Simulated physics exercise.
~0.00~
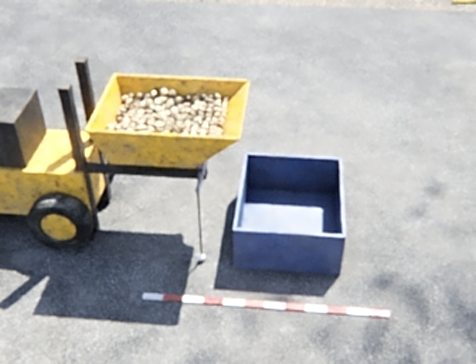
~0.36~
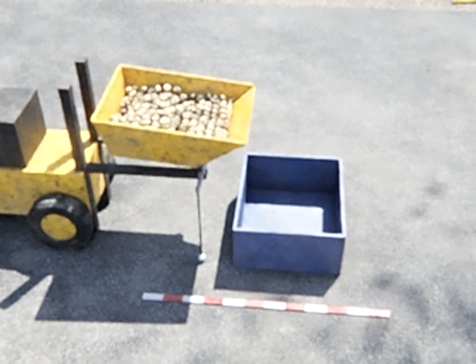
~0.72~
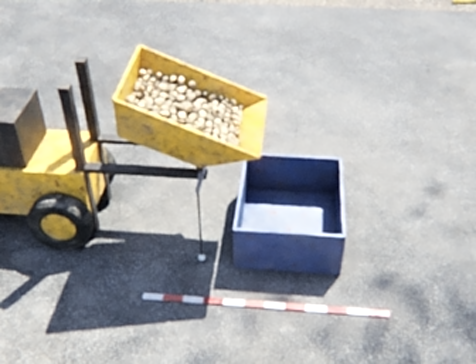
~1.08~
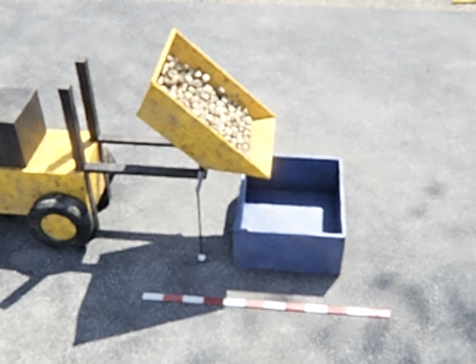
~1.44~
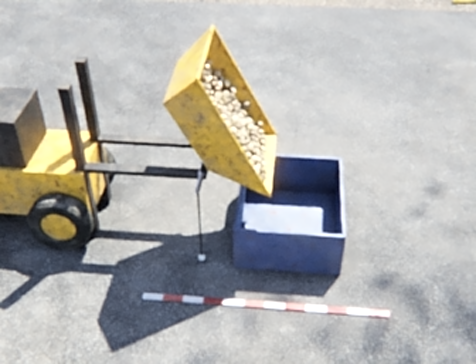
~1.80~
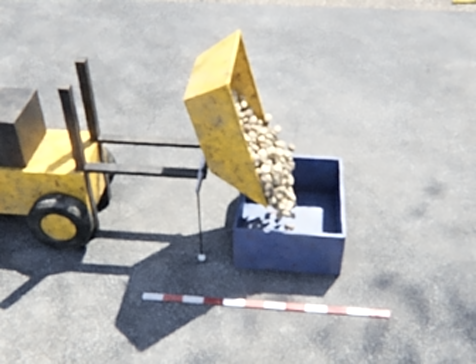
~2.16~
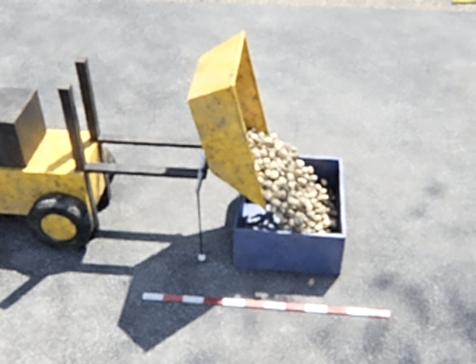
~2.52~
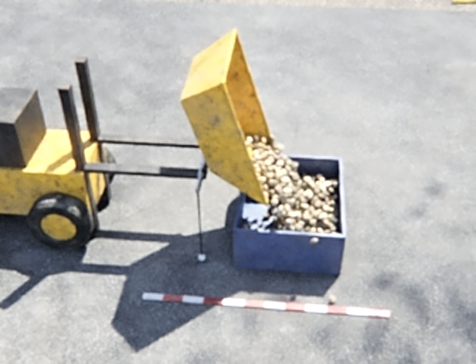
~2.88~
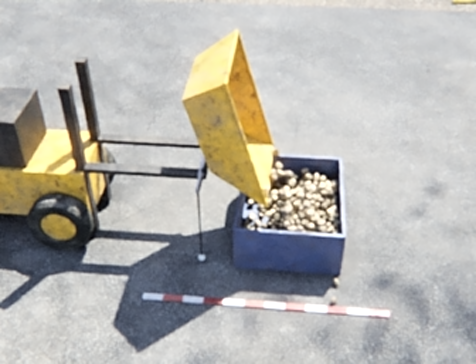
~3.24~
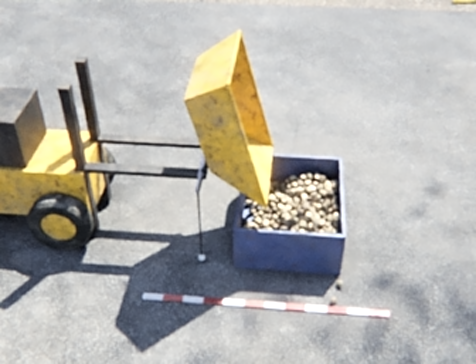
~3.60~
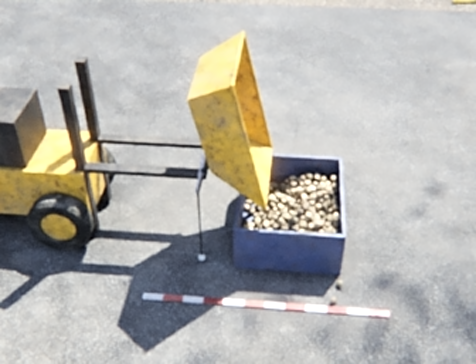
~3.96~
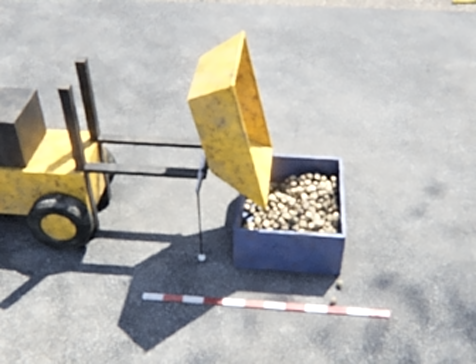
A yellow skip full of pale stones on a small forklift tipped steeply to the right, and the stones slid out in a rush into a blue bin, jerking slightly as it emptied, until they lay heaped inside with one on the ground.
